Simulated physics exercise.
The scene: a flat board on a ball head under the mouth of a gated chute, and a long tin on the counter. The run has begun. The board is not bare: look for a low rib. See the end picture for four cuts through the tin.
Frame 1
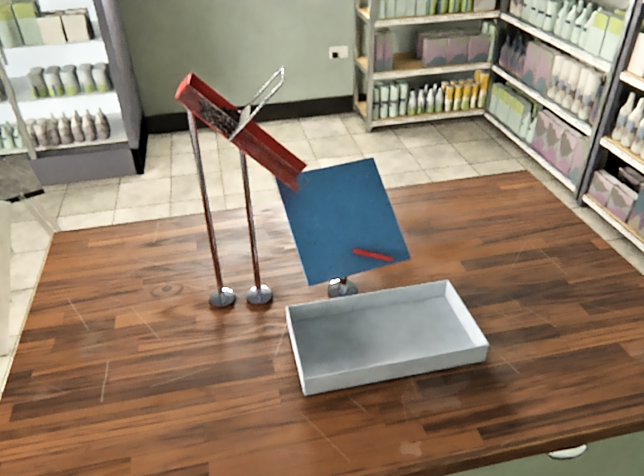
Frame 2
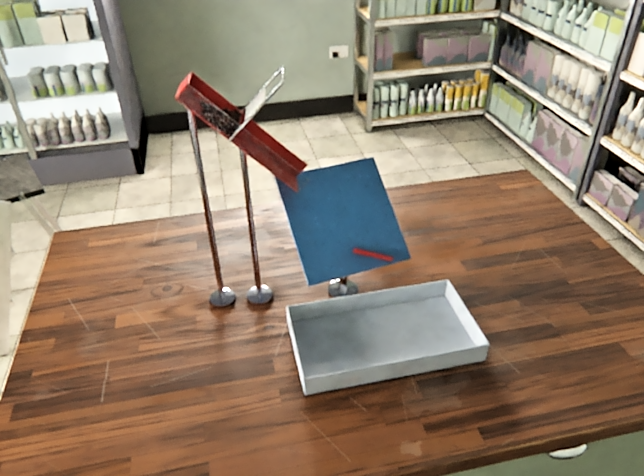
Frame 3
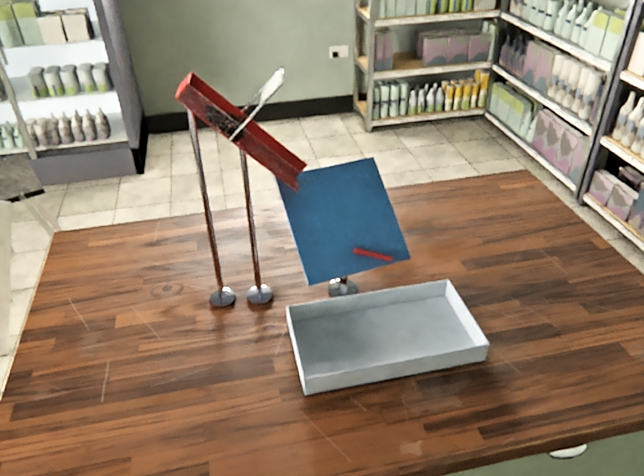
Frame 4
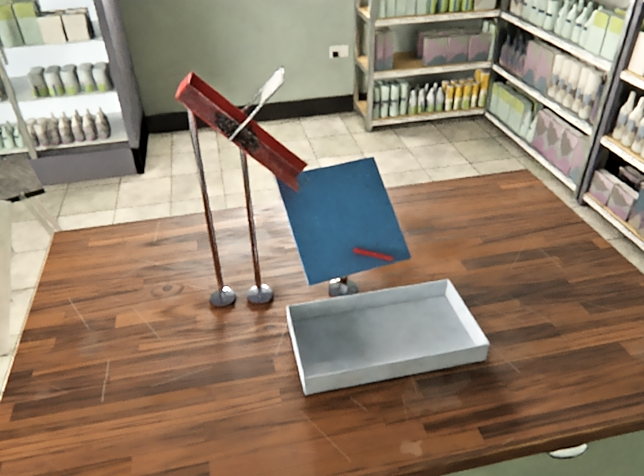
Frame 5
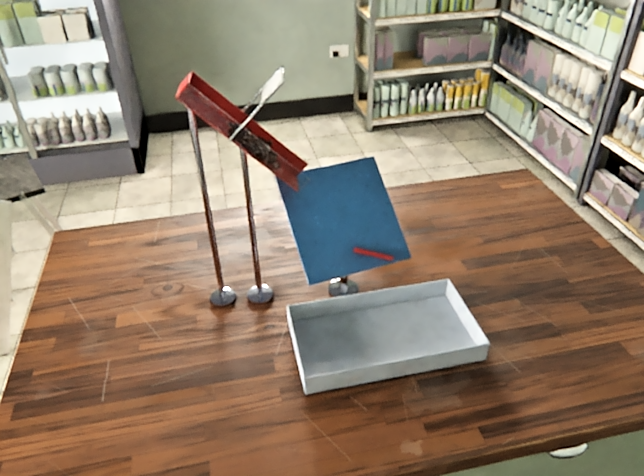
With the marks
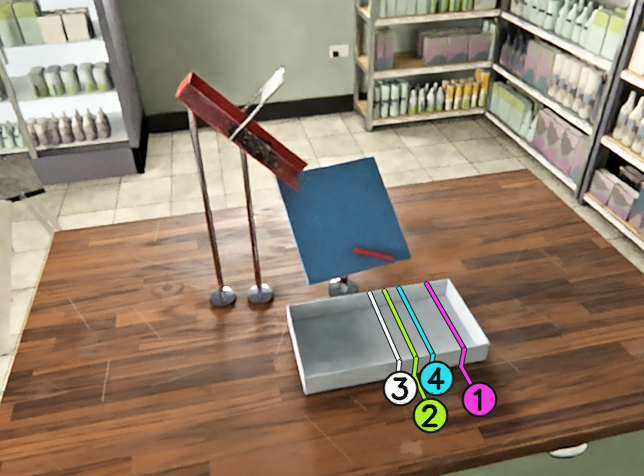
Small dark balls slide down a tilted red chute after its pale gate swings open.
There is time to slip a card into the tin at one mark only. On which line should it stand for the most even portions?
1 is best.
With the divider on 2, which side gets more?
Right.
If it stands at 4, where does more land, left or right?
More lands on the right.
On the marked copy, line 1 crosses the front rim at (463, 348); line 2 crosses the front rim at (415, 357); line 3 crosses the front rim at (399, 360); line 4 crosses the front rim at (432, 354).
With 1, of what is caught, roughly half on the left of the divider, roughly half on the right.
With 2, of what is caught, roughly a quarter on the left of the divider, the larger part on the right.
With 3, of what is caught, about a tenth on the left of the divider, almost all on the right.
With 4, of what is caught, roughly a quarter on the left of the divider, the larger part on the right.
